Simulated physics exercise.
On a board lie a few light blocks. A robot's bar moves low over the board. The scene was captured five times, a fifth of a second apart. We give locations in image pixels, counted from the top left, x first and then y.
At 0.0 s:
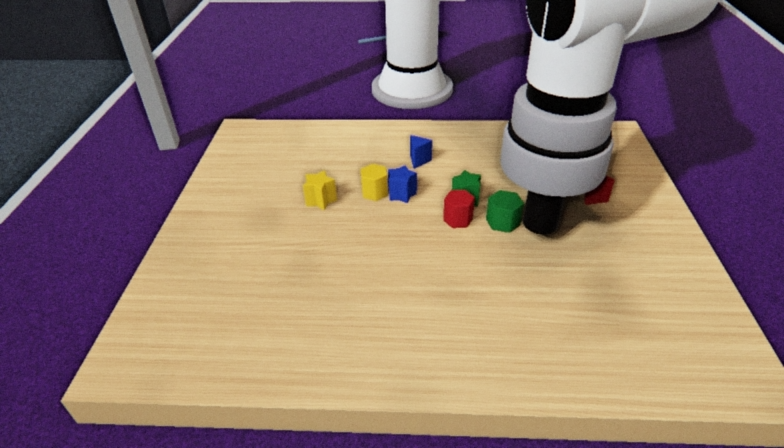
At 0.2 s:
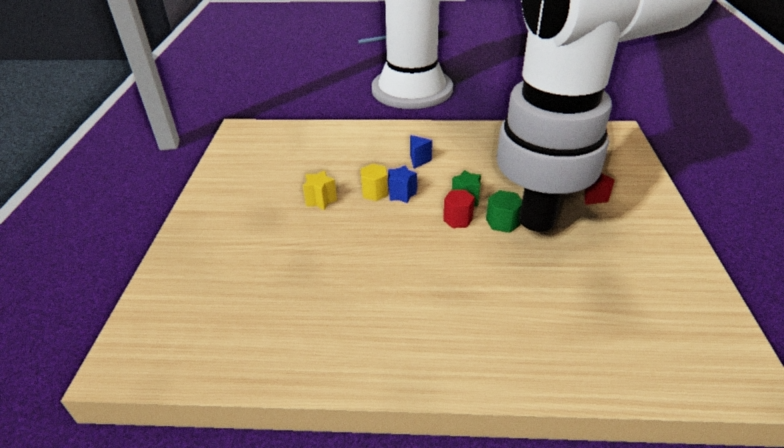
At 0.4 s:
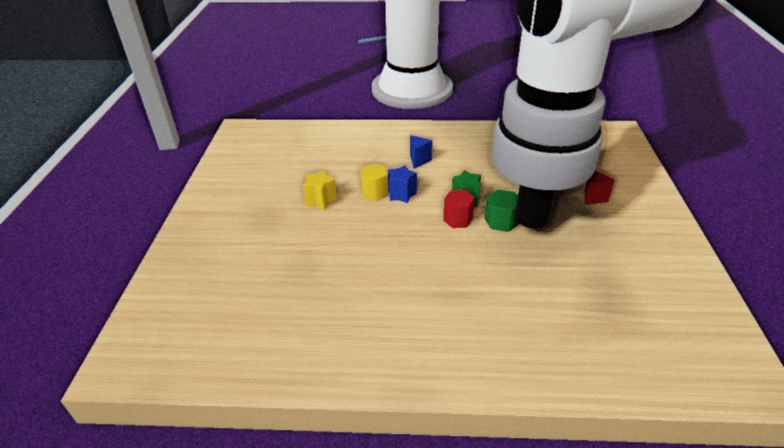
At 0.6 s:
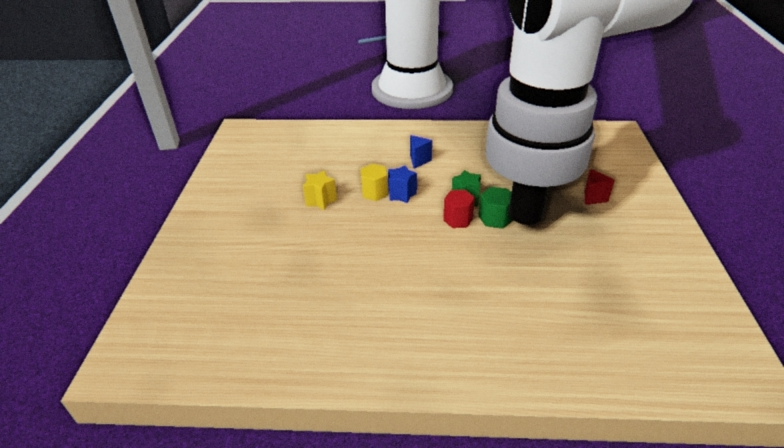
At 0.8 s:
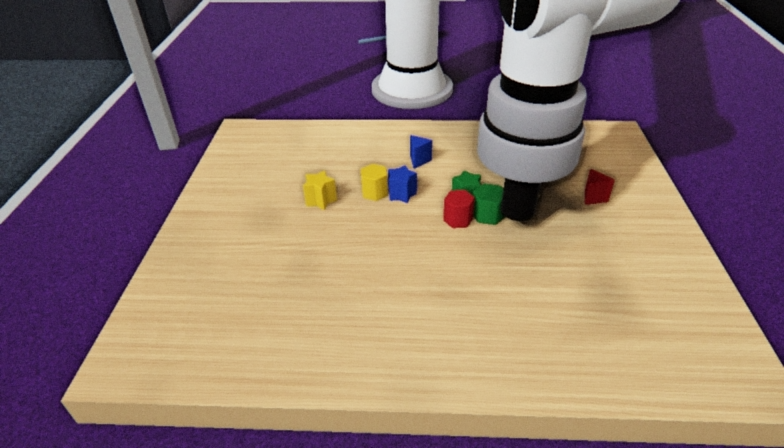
The robot's bar moves slightly left and nudges the green six-sided block toward the green star.
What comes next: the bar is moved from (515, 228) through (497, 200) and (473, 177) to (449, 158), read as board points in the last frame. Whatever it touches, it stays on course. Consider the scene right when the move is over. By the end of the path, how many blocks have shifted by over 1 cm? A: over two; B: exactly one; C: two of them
C (two of them)
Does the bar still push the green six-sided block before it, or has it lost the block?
I believe the green six-sided block loses its place ahead of the bar and slips off.
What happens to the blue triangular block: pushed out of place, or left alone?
It stays put.
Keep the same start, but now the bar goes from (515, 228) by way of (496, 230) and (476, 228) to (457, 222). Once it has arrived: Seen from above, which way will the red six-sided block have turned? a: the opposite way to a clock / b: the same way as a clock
My pick is a.
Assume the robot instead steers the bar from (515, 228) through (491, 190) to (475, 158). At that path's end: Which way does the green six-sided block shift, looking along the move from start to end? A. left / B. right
Answer: A.
What follows on the original path. One third of the way, bar (499, 183); green star (442, 170), turned 15° clockwise; green six-sided block (468, 176), turned 50° anticlockwise.
Two thirds of the way, bar (474, 161); green star (426, 167), turned 10° anticlockwise; green six-sided block (453, 166).
At the end, bar (450, 142); blue triangular block unmoved; green star (426, 167); green six-sided block (453, 165), turned 140° anticlockwise.
